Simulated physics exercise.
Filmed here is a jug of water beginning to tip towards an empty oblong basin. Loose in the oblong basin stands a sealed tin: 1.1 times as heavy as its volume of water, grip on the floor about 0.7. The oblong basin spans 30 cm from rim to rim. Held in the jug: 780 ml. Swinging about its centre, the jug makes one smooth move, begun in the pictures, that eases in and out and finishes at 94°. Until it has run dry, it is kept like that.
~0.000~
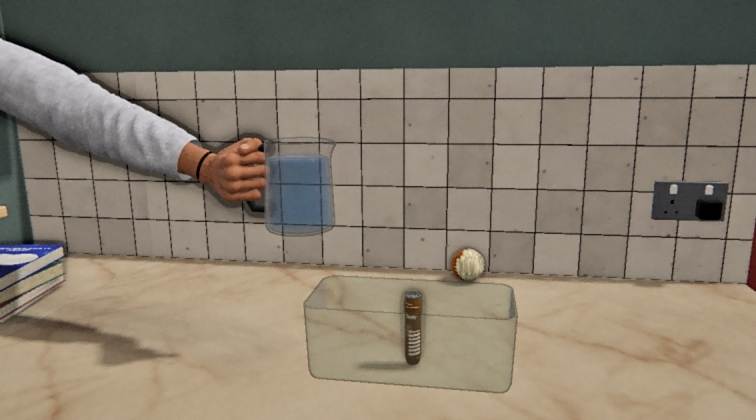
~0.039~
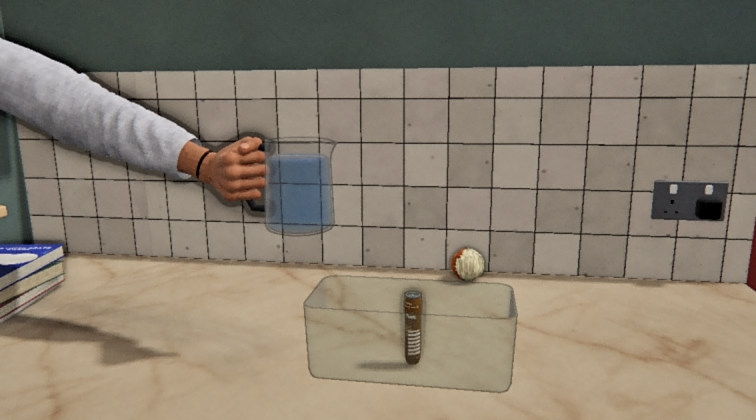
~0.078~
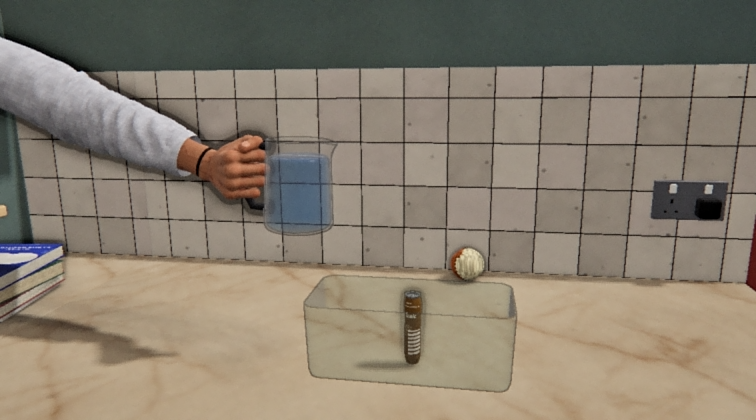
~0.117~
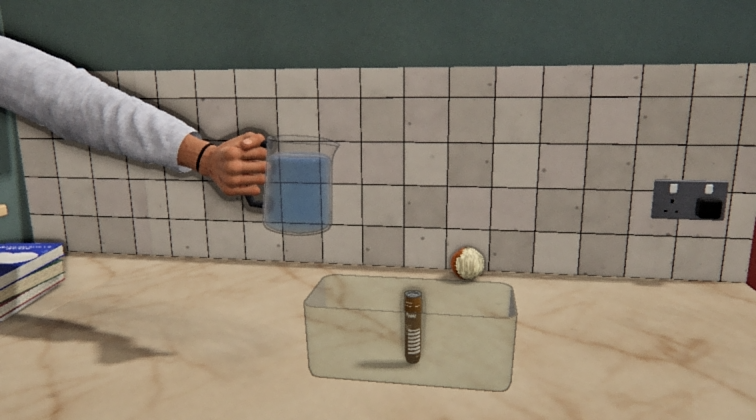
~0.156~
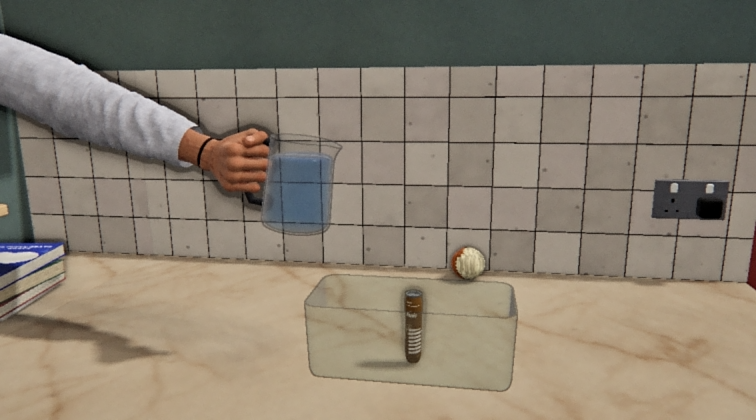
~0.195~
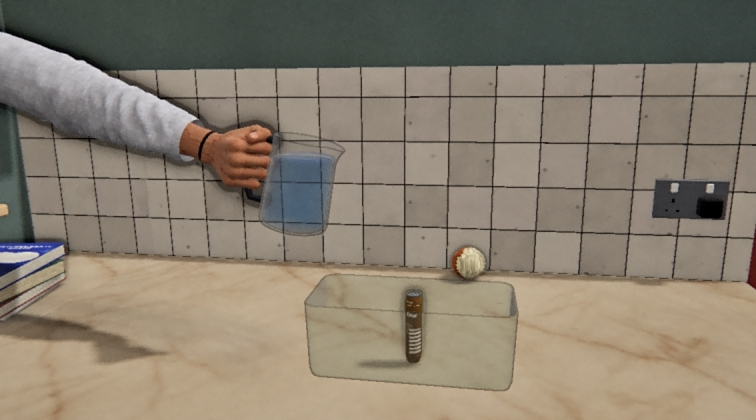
In this clip, a hand holds a jug of blue water above and to the left of a clear oblong basin with a small brown tube-like object, and the jug slowly tilts slightly to the right.
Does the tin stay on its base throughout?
No: Looks to me like it can't hold out.
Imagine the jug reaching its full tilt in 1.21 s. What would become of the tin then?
Outcome - the tin ends up overturned.
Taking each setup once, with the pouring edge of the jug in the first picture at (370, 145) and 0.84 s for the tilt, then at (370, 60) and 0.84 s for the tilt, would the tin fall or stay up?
The tin stays vertical the first time and stays vertical the second time.
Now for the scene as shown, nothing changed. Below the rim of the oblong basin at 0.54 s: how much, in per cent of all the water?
About 0%.
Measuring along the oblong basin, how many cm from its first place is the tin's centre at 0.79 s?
About 2 cm.
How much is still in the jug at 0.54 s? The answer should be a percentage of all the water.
90 %.
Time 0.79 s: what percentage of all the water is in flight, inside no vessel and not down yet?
Some 24 % is up in the air.
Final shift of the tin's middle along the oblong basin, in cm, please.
9.0 cm.
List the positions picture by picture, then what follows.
In the first picture, tilt 0°; pouring edge (336, 142); surface from (270, 157) to (330, 157); the oblong basin's rim runs from (314, 291) to (514, 302); the tin's top is at (413, 299).
In the second picture, tilt 1°; pouring edge (337, 142); surface from (270, 156) to (329, 157).
In the third picture, tilt 2°; pouring edge (337, 143); surface from (270, 156) to (330, 157).
In the fourth picture, tilt 4°; pouring edge (339, 144); surface from (272, 155) to (331, 157).
In the fifth picture, tilt 8°; pouring edge (342, 147); surface from (273, 156) to (333, 157).
In the sixth picture, tilt 12°; pouring edge (345, 150); surface from (274, 156) to (336, 158).
By 0.54 s the tilt is 67° and 90 per cent is still to pour; the tin stands where it began.
By 0.79 s the tilt is 93° and 52 per cent is still to pour; the tin leans 21°.
By 1.05 s the tilt is 94° and 21 per cent is still to pour; the tin lies on its side.
By 1.34 s the tilt is 94° and 10 per cent is still to pour; the tin lies on its side.
At rest the tin lies on its side.
